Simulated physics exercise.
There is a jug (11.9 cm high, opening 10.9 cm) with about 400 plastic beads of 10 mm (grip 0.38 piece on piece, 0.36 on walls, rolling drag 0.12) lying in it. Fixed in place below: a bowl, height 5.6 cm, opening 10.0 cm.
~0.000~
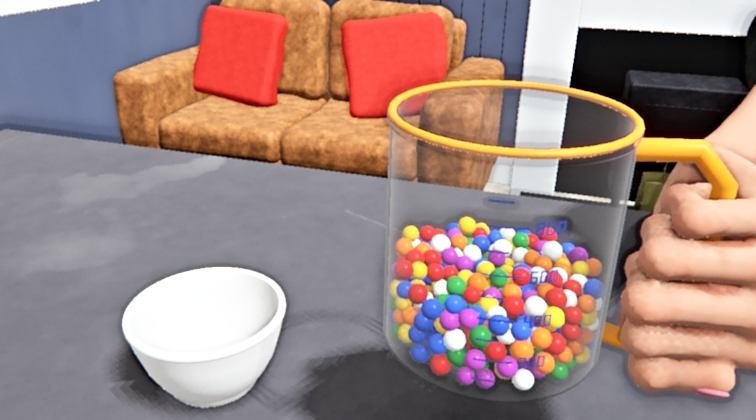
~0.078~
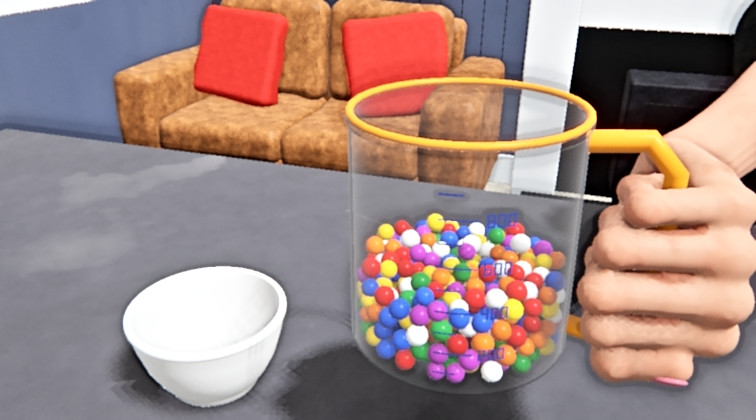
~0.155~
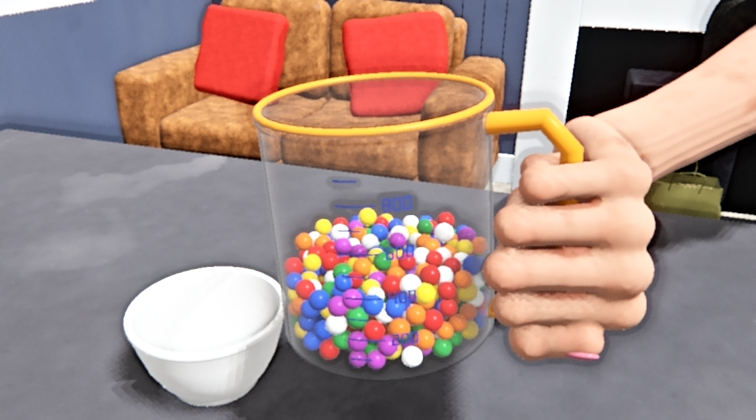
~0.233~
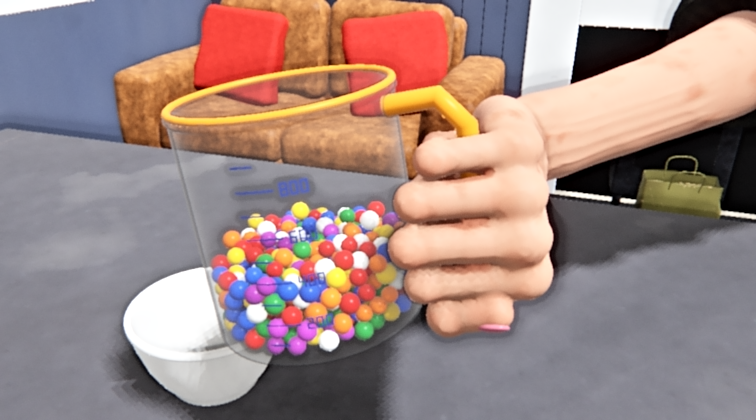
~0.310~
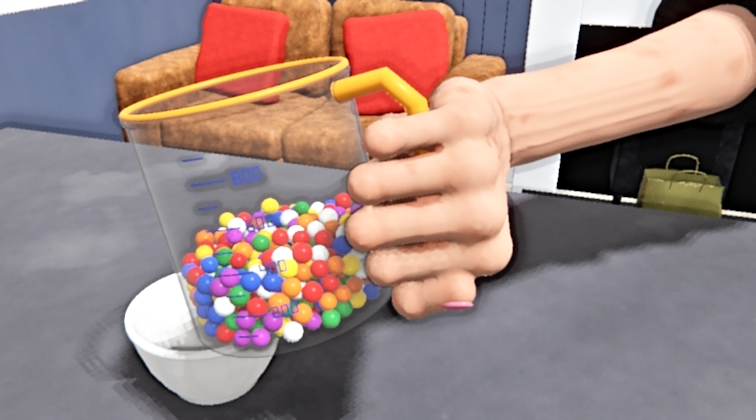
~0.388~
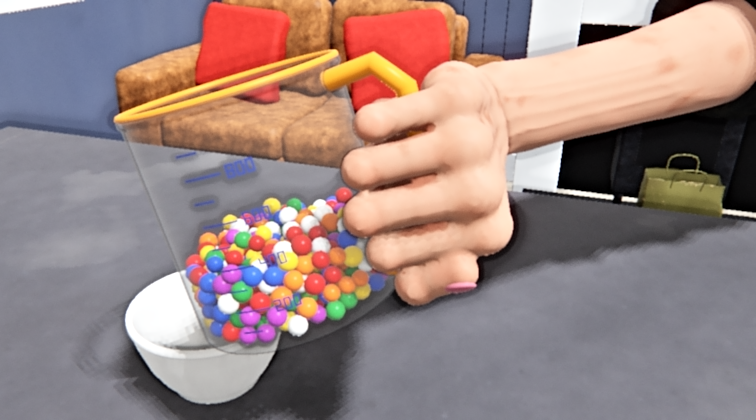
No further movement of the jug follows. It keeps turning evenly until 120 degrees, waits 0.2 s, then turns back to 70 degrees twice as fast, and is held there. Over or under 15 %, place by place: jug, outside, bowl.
Jug: Under, outside: Over, bowl: Over.
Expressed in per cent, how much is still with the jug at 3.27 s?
I'd estimate some 0 per cent of the load.
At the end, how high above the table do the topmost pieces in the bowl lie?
I'd put it at close to 7.0 cm.
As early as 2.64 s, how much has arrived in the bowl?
Share so far: About 75 in a hundred.
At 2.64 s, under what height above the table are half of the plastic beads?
Estimated height: About 2 cm.
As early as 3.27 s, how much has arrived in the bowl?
70 %.
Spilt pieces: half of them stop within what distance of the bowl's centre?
14 cm.
Then, at 1.25 s, tilt 64 degrees; jug 100 %; middle of all pieces near (295, 227).
After 1.97 s, tilt 103 degrees; jug 100 %; middle of all pieces near (268, 216).
After 2.64 s, tilt 115 degrees; outside 25 %, bowl 75 %; middle of all pieces near (161, 342).
Then, at 3.27 s, tilt 70 degrees; outside 30 %, bowl 70 %; middle of all pieces near (155, 348).
At rest (3.5 s), jug 0 %, outside 30 %, bowl 70 %.
